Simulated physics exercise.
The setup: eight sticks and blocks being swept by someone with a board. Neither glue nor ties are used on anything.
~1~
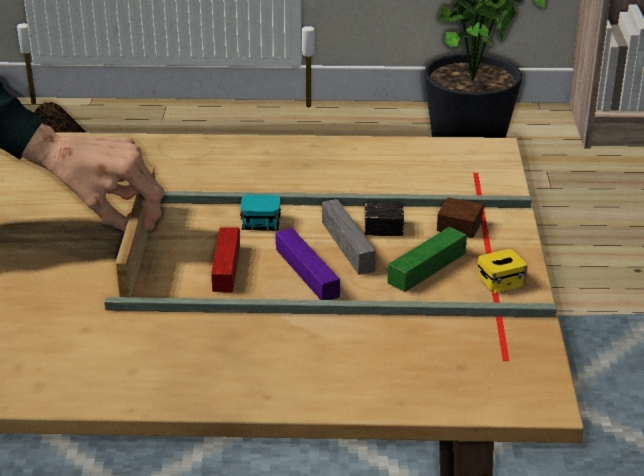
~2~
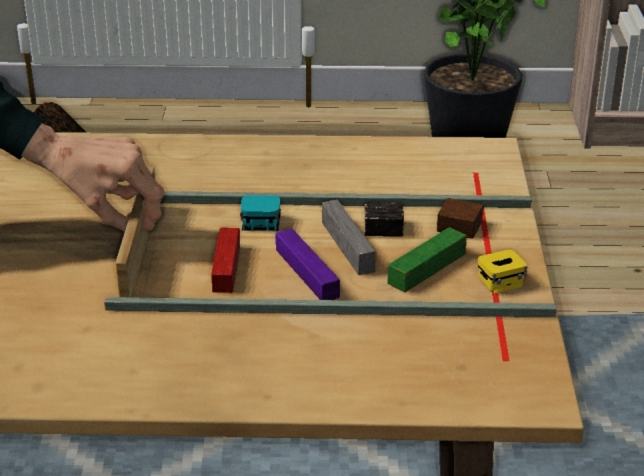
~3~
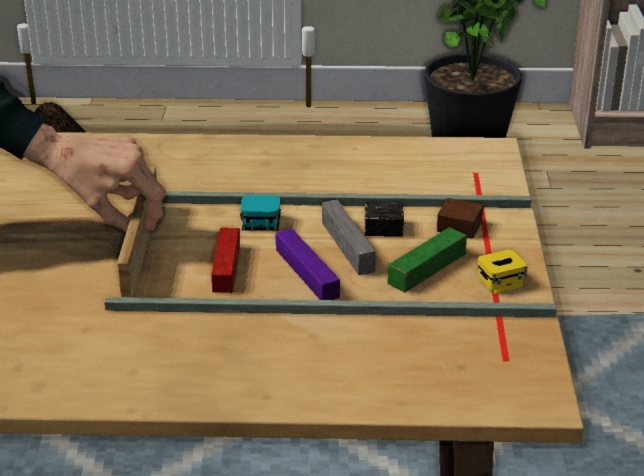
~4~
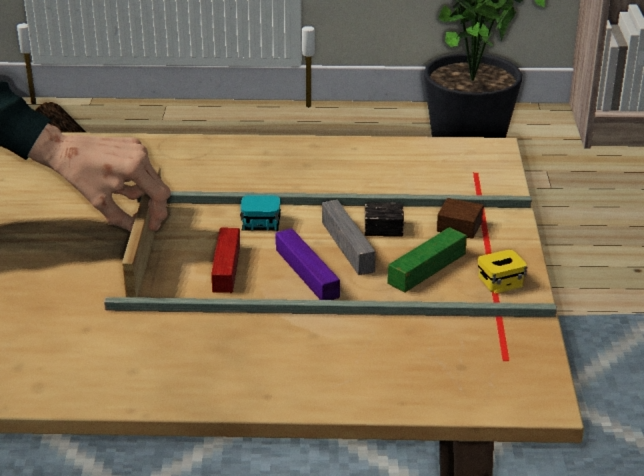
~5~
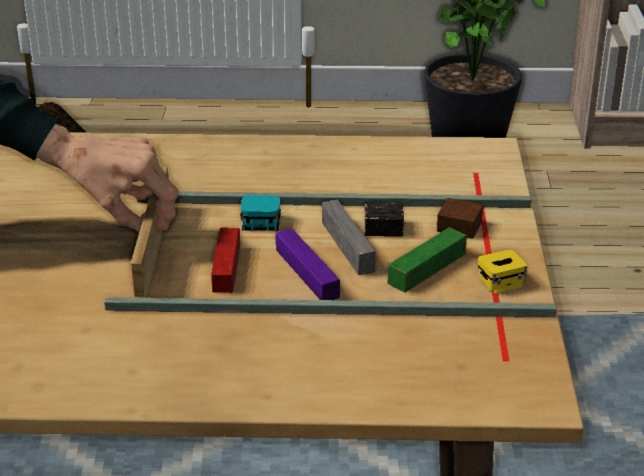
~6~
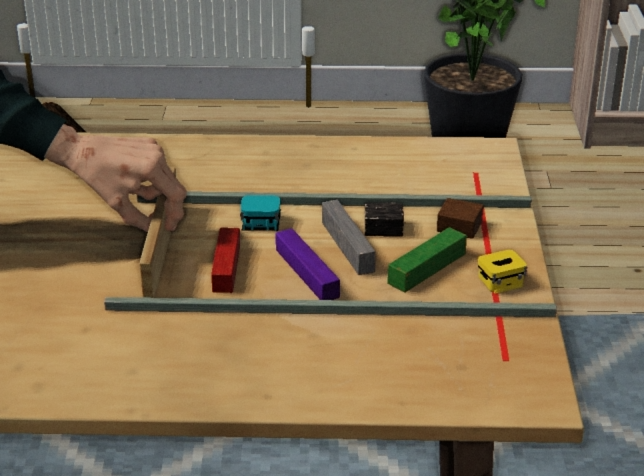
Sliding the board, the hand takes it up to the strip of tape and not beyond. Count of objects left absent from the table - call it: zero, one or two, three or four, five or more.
My call is three or four.
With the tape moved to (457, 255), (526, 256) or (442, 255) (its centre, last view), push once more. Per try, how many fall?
It would be 2, 6 and 1.
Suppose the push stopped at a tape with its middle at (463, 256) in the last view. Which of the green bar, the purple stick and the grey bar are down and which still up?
This time the green bar does not drop; after it, the purple stick does not drop; finally, the grey bar does not drop.
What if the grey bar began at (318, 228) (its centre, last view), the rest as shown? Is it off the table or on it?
Here the grey bar stays aboard.
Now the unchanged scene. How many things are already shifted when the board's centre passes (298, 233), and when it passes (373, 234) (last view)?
At the first point the count is 4, at the second it's 7.
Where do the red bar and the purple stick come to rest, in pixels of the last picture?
Result: One about (502, 263), other about (523, 267).
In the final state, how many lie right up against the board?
At rest, 2 are in contact.
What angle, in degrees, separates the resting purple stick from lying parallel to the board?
Angle: Close to 0 degrees.
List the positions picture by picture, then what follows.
The first frame shows yellow case (501, 272); brown block (460, 218); green bar (428, 259); board (138, 231); tape (489, 256).
The second frame shows brown block (460, 218); grey bar (348, 236).
The third frame shows green bar (428, 259); board (140, 231).
The fourth frame shows yellow case (501, 272); black block (384, 219).
The fifth frame shows brown block (460, 218); turquoise case (261, 213).
The sixth frame shows yellow case (501, 272); brown block (460, 218); green bar (428, 259); board (160, 231); tape (489, 256).
Early on, none off yet; yellow case at rest near (501, 272); brown block at rest near (460, 218); green bar at rest near (428, 259).
Finally, the number that fall off is three or four; lost, black block, green bar, brown block and yellow case.
